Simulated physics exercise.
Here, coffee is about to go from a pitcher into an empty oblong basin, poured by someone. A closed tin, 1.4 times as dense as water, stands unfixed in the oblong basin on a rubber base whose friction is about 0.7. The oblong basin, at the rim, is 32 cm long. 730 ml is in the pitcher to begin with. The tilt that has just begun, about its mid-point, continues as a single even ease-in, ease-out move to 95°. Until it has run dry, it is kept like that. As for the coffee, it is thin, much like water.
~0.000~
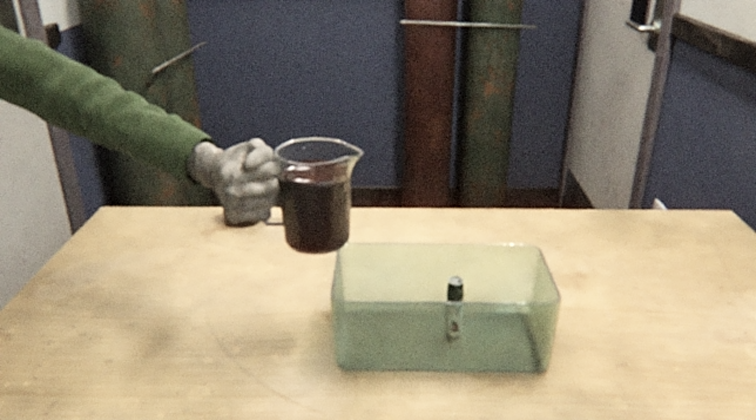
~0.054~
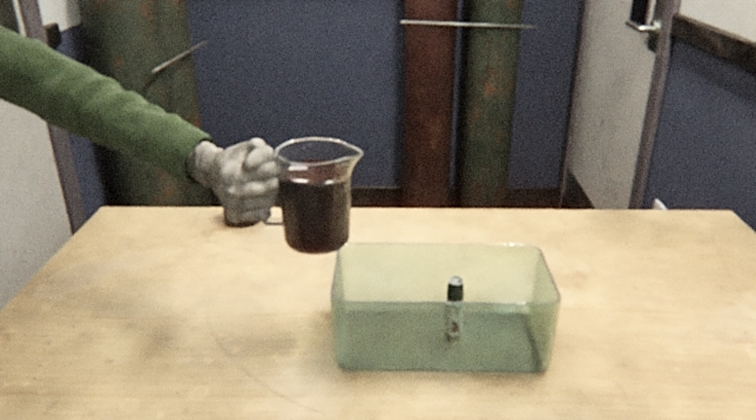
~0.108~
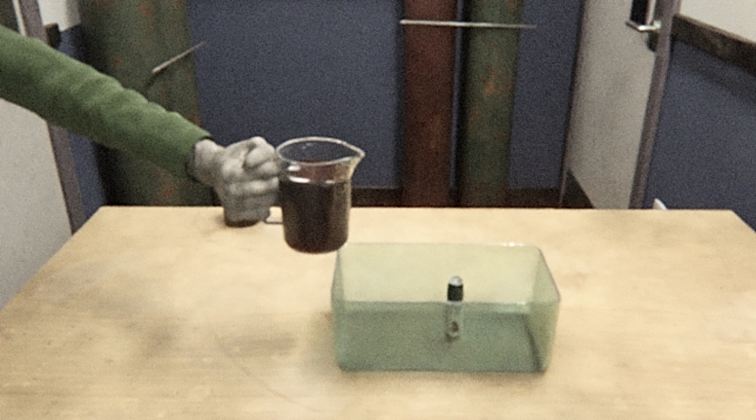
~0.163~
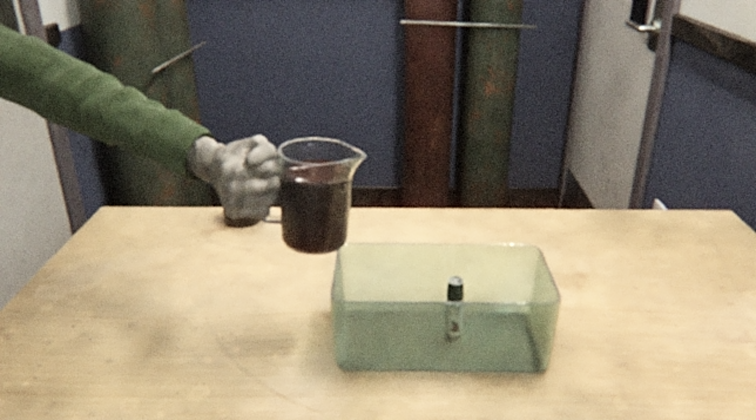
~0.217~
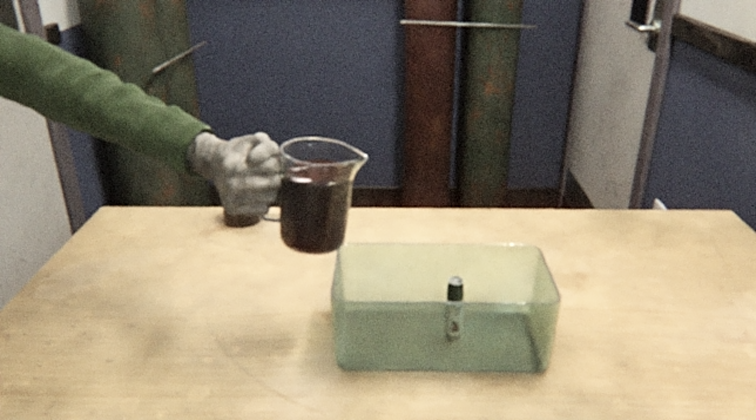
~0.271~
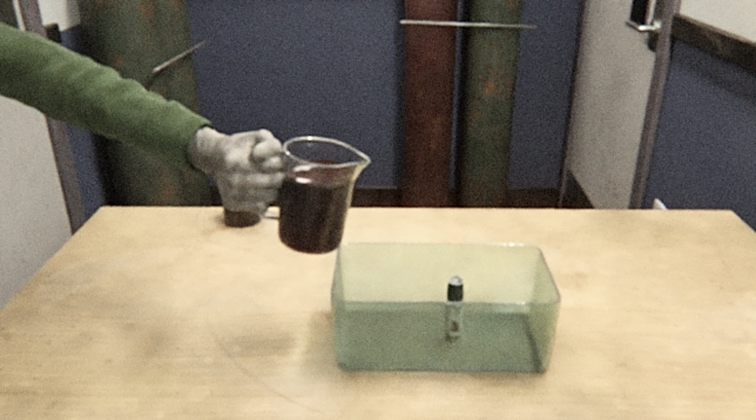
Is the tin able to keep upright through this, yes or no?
Yes, it remains upright.
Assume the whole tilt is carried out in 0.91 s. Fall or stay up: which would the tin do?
Outcome - the tin stays erect.
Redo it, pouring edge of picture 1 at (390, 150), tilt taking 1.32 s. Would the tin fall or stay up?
Then it tips over.
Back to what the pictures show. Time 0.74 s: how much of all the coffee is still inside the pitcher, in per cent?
Portion remaining: Approx. 94 per cent.
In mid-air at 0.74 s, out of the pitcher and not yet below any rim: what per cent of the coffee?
6 per cent.
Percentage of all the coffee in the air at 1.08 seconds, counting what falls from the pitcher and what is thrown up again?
About 16 per cent.
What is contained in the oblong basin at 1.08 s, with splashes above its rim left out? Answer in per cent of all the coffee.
Near 32 per cent of the total.
After 0.74 s the tilt is 56° and 93 per cent is still to pour; the tin stands where it began.
After 1.08 s the tilt is 87° and 53 per cent is still to pour; the tin stands where it began.
After 1.43 s the tilt is 95° and 12 per cent is still to pour; the tin stands where it began.
After 1.82 s the tilt is 95° and 2 per cent is still to pour; the tin stands where it began.
In the end the tin stands where it began.
